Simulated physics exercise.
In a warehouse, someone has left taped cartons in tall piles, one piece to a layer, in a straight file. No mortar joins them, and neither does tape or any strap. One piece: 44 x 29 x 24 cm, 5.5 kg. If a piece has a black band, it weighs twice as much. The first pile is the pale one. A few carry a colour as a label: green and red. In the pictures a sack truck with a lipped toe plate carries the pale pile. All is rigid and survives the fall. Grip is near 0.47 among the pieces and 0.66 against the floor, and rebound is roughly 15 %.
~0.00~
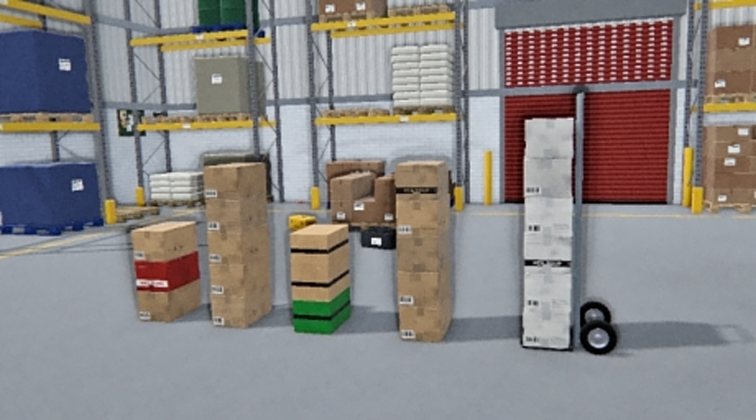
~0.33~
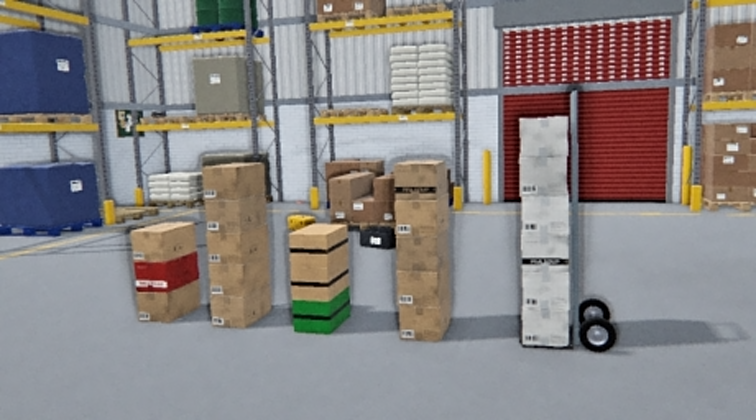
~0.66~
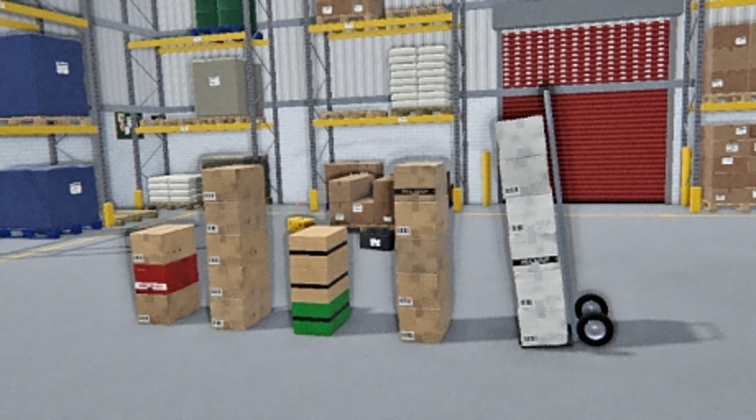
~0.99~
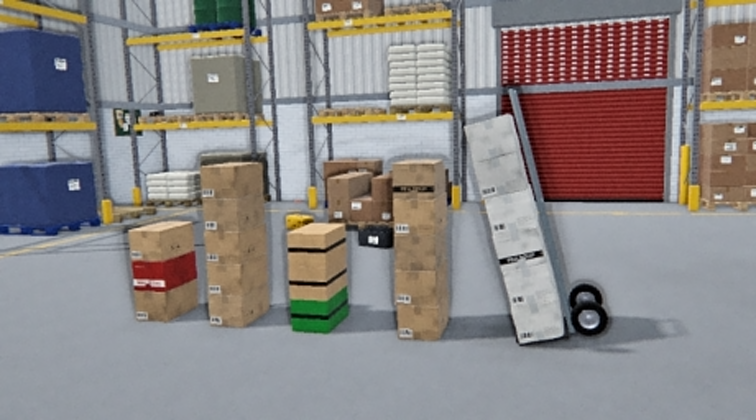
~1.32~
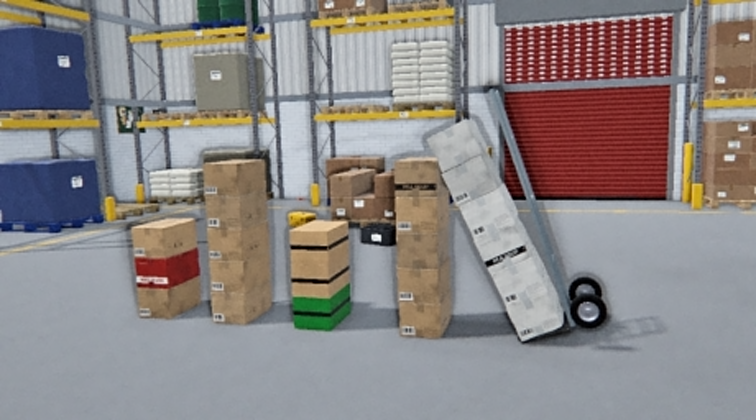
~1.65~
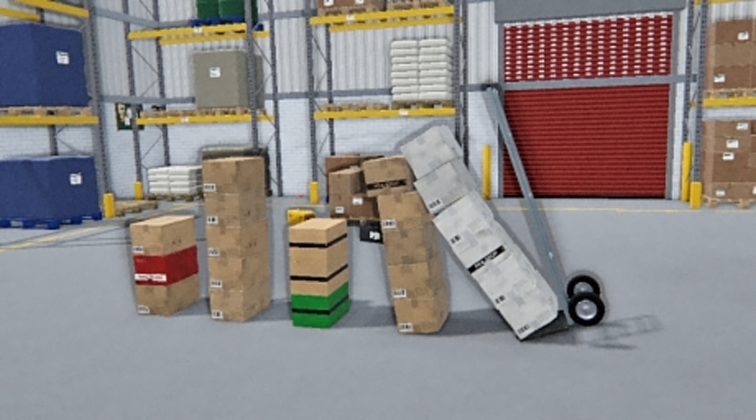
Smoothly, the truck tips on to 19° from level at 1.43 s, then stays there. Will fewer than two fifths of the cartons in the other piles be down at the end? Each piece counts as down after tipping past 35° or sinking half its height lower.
No.
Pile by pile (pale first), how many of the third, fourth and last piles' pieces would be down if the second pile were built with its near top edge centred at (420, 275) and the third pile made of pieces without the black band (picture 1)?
Counts down - third: 1; fourth: 0; last: 0.
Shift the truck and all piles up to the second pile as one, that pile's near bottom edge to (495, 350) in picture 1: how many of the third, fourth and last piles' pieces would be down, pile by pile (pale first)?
Third 0, fourth 0, last 0.
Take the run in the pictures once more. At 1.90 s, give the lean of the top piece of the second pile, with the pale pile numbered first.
Lean: Near 20 degrees.
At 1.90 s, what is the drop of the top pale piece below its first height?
20 cm.
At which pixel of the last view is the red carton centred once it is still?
Near (107, 283).
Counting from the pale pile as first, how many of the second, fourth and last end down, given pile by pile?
Second 5, fourth 5, last 3.
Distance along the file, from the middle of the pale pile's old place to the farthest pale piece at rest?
I'd put it at close to 140 cm.
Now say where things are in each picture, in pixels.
In the first frame (places mark the middle of the side facing us), truck frame (580, 146) 0° forward; green carton (312, 318); red carton (184, 271); the rest undisturbed.
In the second frame, truck frame (575, 144) 1° forward; red carton (183, 271).
In the third frame, truck frame (552, 142) 7° forward, top of the pale pile leaning 7°; red carton (183, 274); the rest undisturbed.
In the fourth frame, truck frame (523, 138) 14° forward, top of the pale pile leaning 14°; red carton (181, 271); the rest undisturbed.
In the fifth frame, truck frame (508, 137) 19° forward, top of the pale pile leaning 25°; green carton (312, 314); the rest undisturbed.
In the sixth frame, truck frame (505, 135) 19° forward, top of the pale pile leaning 30°; green carton (310, 312); red carton (183, 265); steepest lean 7°, the carton at (385, 177); 5 disturbed, none down.
After 1.90 s, 6 of the pale pile down; none of the 16 other cartons down, 5 disturbed.
After 2.22 s, 6 of the pale pile down; 4 of the 16 other cartons down; green carton leaning 7°.
After 2.92 s, 6 of the pale pile down; 7 of the 16 other cartons down; green carton leaning 45°.
After 3.70 s, 6 of the pale pile down; 16 of the 16 other cartons down; green carton leaning 47°; red carton leaning 46°.
At rest (4.5 s), 6 of the pale pile down; 16 of the 16 other cartons down; red carton on its side; green carton leaning 47°. That is 100 per cent. As the last picture would show them, middles, red carton near (107, 283), green carton near (305, 293).
